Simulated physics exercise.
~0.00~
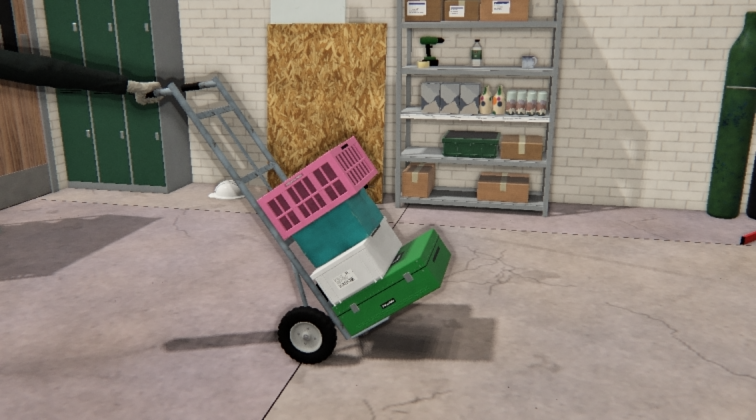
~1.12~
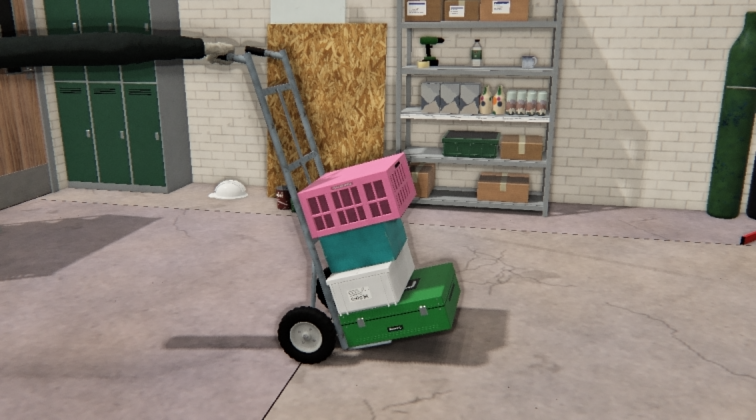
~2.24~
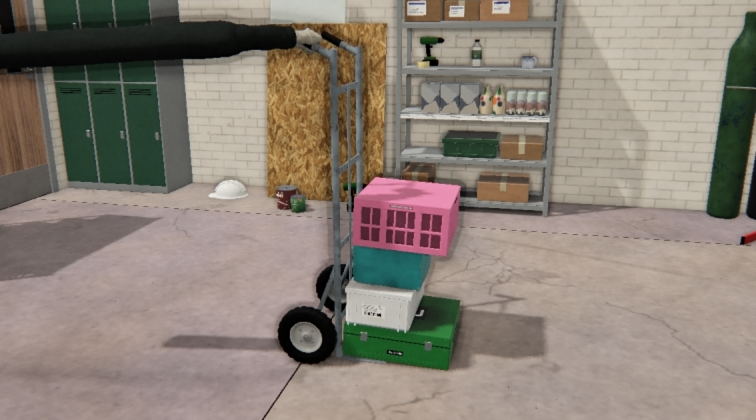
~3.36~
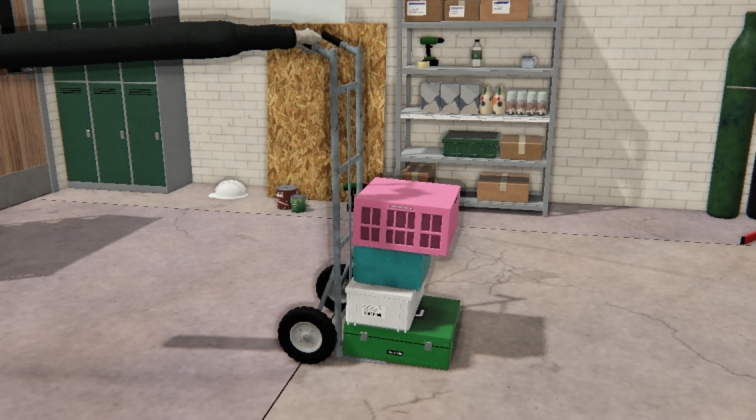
A gloved hand swings a loaded hand truck upright, and the stacked items stay standing.
